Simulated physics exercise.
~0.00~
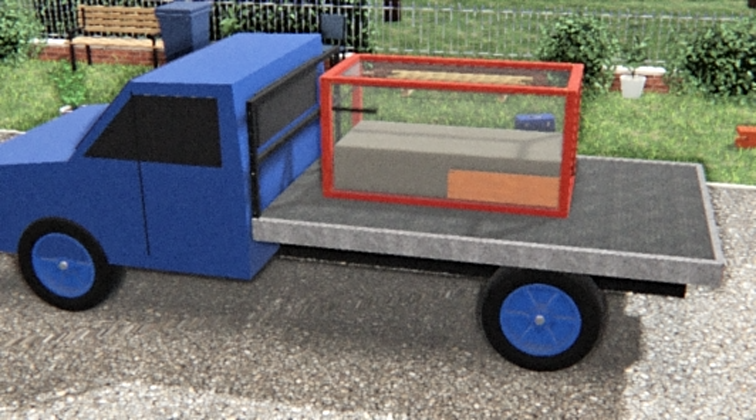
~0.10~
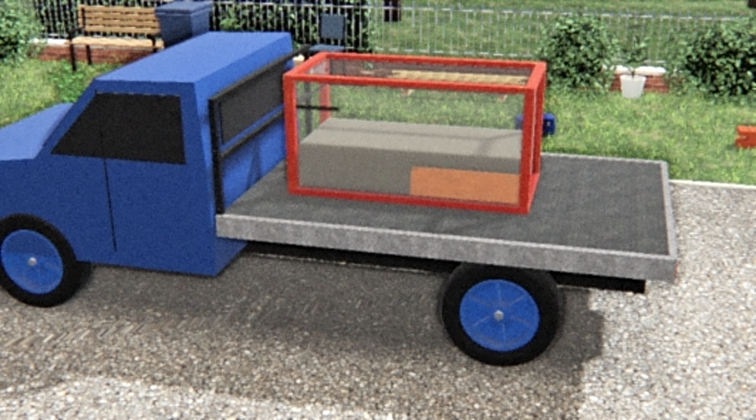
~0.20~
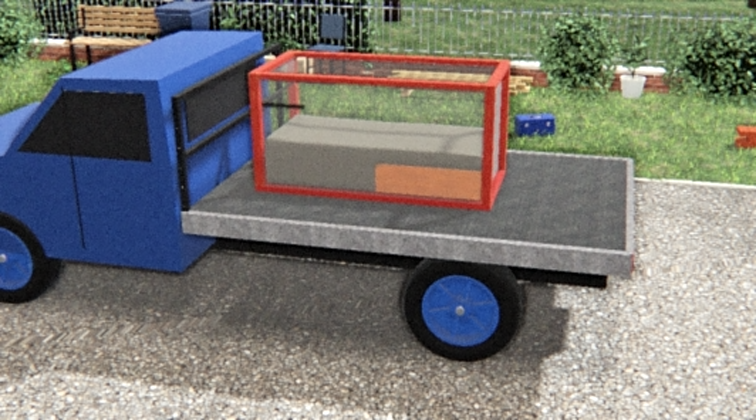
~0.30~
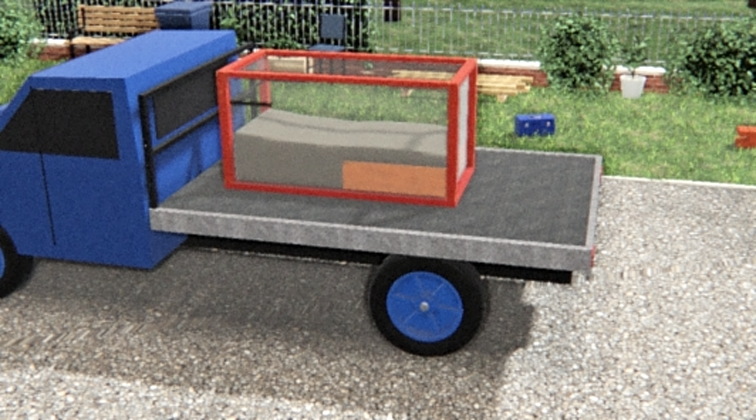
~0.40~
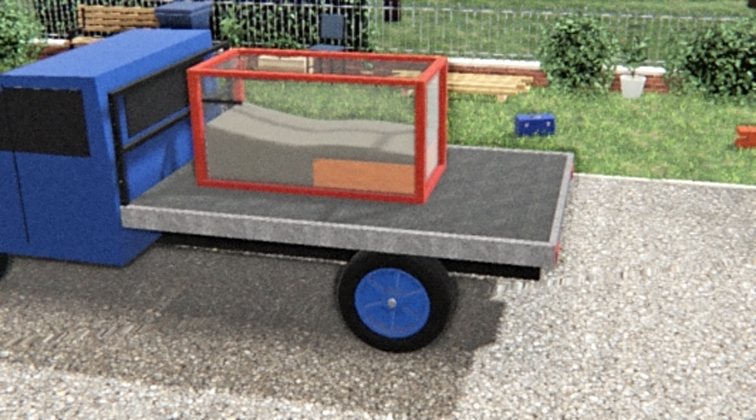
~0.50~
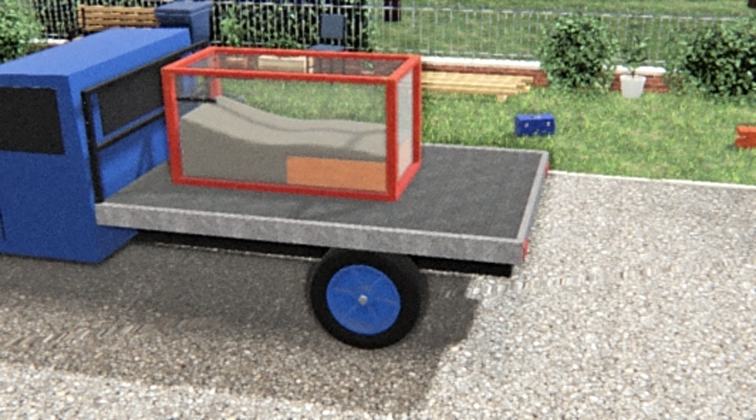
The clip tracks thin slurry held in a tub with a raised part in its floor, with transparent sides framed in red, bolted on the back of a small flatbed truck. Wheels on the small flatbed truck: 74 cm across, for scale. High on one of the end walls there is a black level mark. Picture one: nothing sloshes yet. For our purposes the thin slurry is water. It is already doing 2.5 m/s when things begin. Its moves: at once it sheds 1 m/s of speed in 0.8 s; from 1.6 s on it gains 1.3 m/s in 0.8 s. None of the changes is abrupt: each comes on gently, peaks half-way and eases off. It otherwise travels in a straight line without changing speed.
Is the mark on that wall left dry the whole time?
Yes, the slosh stays lower.
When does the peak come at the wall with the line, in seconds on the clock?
0.6 s.
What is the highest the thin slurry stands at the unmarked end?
It tops out at about 58 cm.
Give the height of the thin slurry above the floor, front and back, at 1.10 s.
Heights: Front 34 cm, then back 22 cm.
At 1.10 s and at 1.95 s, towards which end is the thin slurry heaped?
The liquid stands at the forward end first and then at the rear end.
After 1.10 s the surface is 34 cm up at the front and 23 cm at the back; nothing has left.
After 1.95 s the surface is 25 cm up at the front and 49 cm at the back; nothing has left.
After 2.90 s the surface is 29 cm up at the front and 39 cm at the back; nothing has left.
After 5.39 s the waves are smaller; the highest at the front wall was 47 cm, at 0.65 s, against a line at 56 cm.
